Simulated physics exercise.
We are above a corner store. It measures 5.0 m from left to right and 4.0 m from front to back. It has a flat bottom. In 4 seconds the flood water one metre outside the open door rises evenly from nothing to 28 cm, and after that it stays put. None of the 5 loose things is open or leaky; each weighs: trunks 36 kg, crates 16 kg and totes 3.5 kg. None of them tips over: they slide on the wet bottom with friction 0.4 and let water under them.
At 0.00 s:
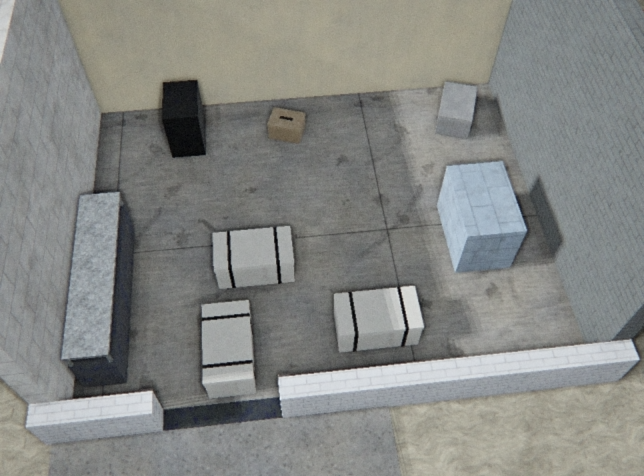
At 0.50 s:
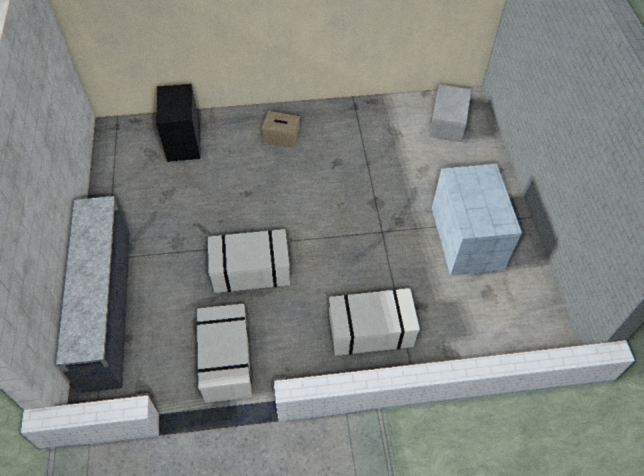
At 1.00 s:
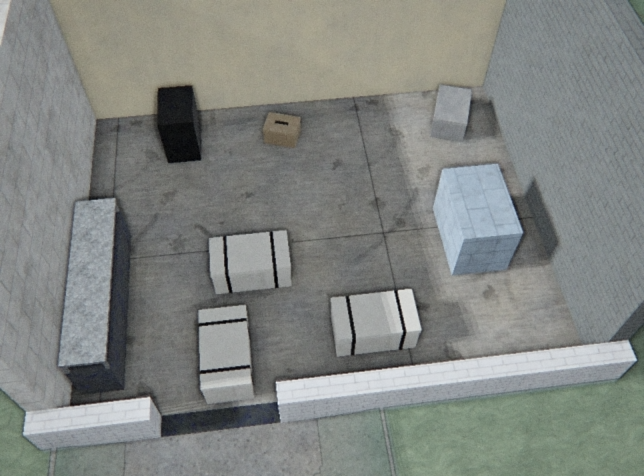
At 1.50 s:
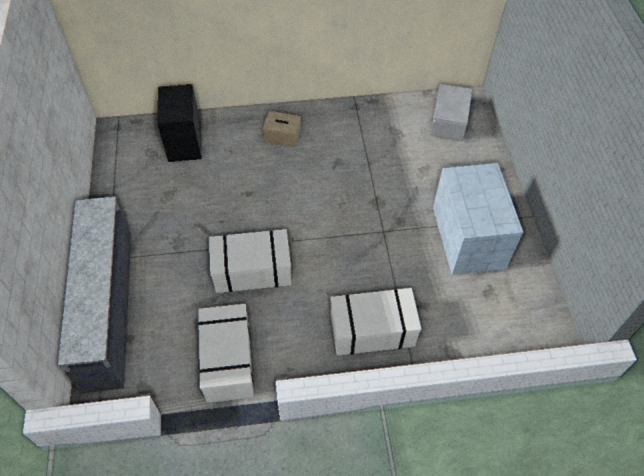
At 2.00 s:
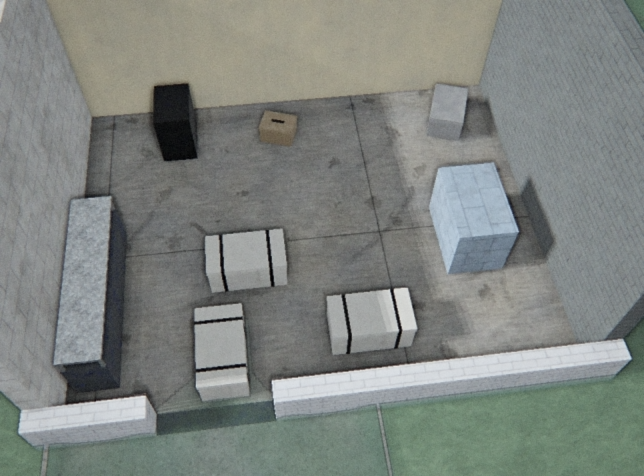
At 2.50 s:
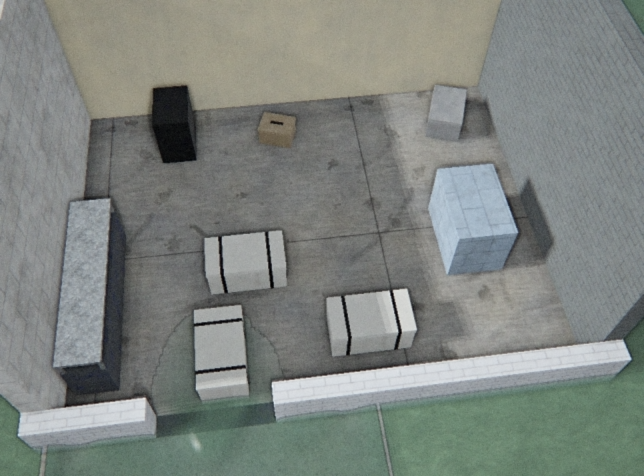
Outside a walled corner store of still boxes, greenish water spreads and seeps through the front gap.
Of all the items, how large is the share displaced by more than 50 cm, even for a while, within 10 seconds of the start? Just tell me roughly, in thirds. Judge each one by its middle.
Roughly two thirds or more.
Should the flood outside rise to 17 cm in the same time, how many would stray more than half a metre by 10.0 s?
The count would be 1.
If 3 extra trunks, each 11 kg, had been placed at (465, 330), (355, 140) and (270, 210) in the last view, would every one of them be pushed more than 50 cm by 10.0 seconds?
So, in the order asked, it's not far enough, too far and too far.
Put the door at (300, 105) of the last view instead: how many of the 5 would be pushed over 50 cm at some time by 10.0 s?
Then 3.
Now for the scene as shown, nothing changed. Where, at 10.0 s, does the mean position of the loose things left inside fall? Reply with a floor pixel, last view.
Roughly at (371, 193).
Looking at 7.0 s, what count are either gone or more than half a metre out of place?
Count then: 3.
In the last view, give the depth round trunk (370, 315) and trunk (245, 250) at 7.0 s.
2 and 7 cm.
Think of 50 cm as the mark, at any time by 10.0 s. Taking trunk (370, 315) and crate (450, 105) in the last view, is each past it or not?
The first is within the limit and the second is beyond the limit.
After 3.5 s 0 of 5 are over 50 cm from their spots; 0 afloat.
After 4.5 s 1 of 5 are over 50 cm from their spots; 0 afloat.
After 7.0 s 3 of 5 are over 50 cm from their spots; 1 afloat.
After 10.0 s 4 of 5 are over 50 cm from their spots, and 4 have been at some point; 4 afloat.
